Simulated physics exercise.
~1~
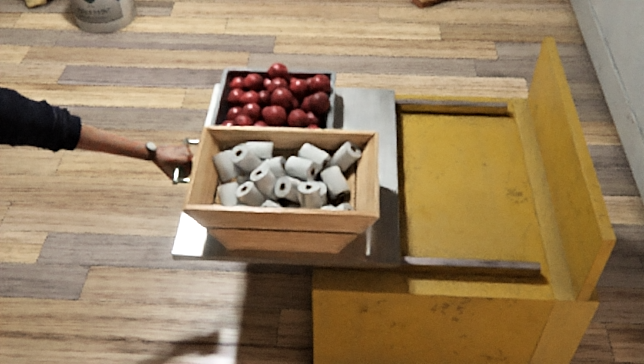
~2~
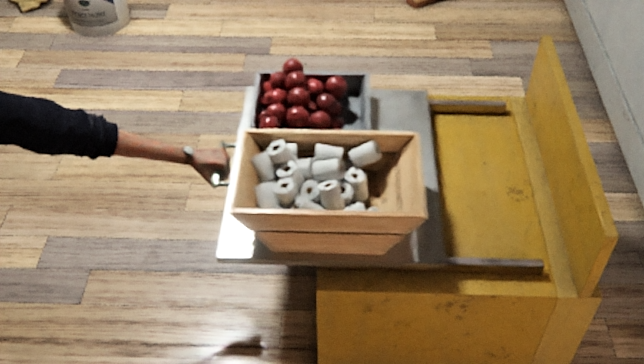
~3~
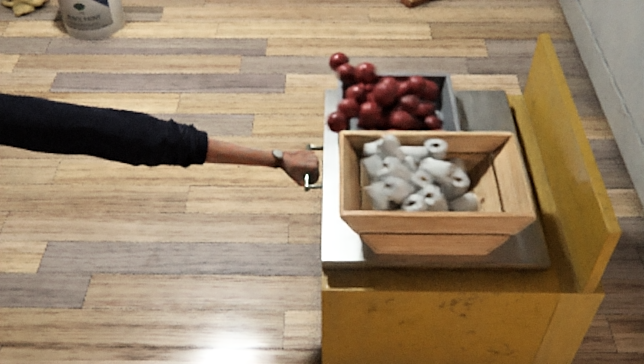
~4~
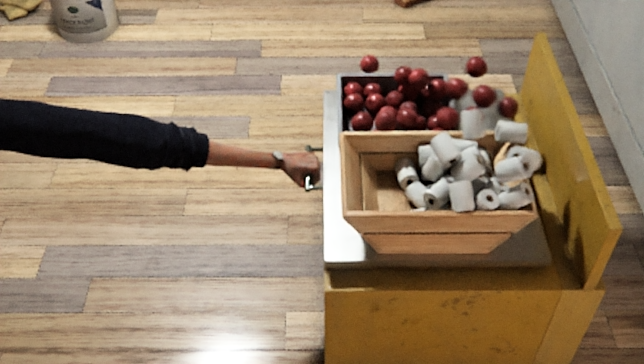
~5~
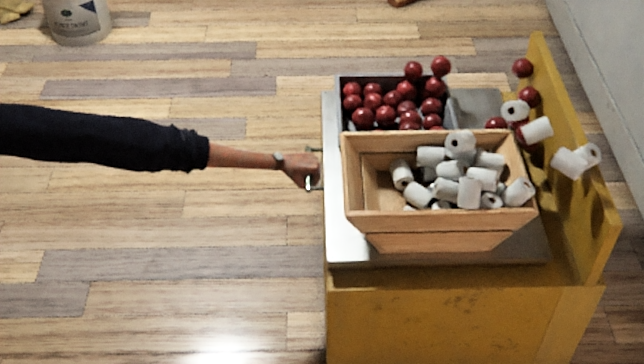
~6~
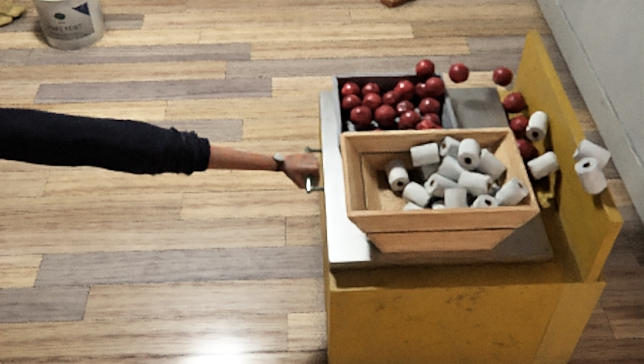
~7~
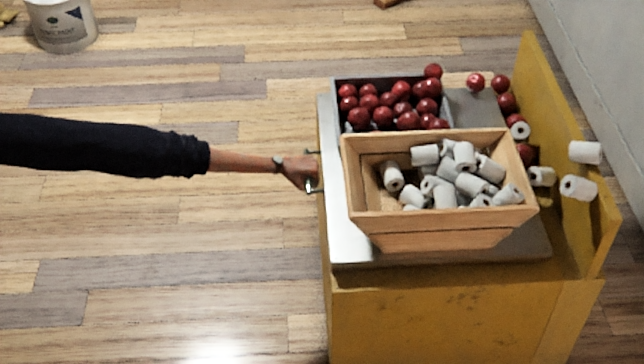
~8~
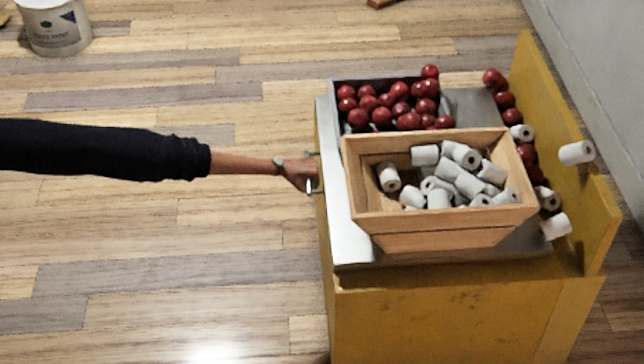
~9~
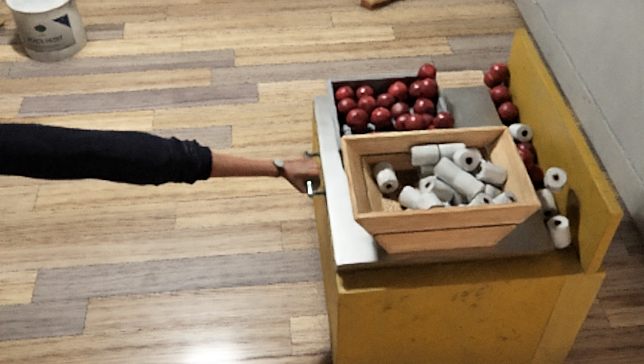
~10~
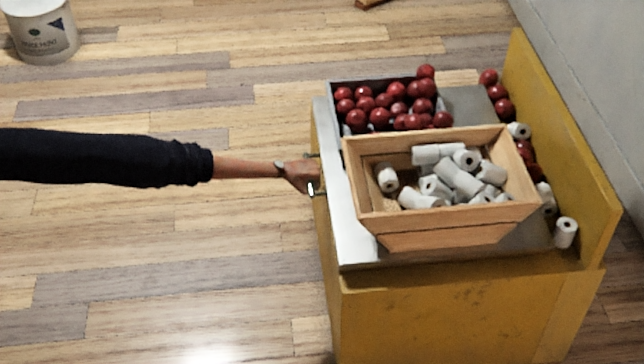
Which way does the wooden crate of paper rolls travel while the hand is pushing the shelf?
The wooden crate moves to the right, carried along with the shelf towards the yellow back panel.
A hand in a dark sleeve pushes a grey metal shelf to the right into a yellow unit with an upright back panel, seen from above on a wood-plank floor. A wooden crate of white paper rolls rides at the front, with a darker crate of red apples behind it. The shelf stops abruptly at the end of its travel, and apples and rolls fly on over the right-hand ends of their crates. Some tumble against the yellow panel and drop beside it. Several apples and a few rolls end up outside, while most stay in the crates.
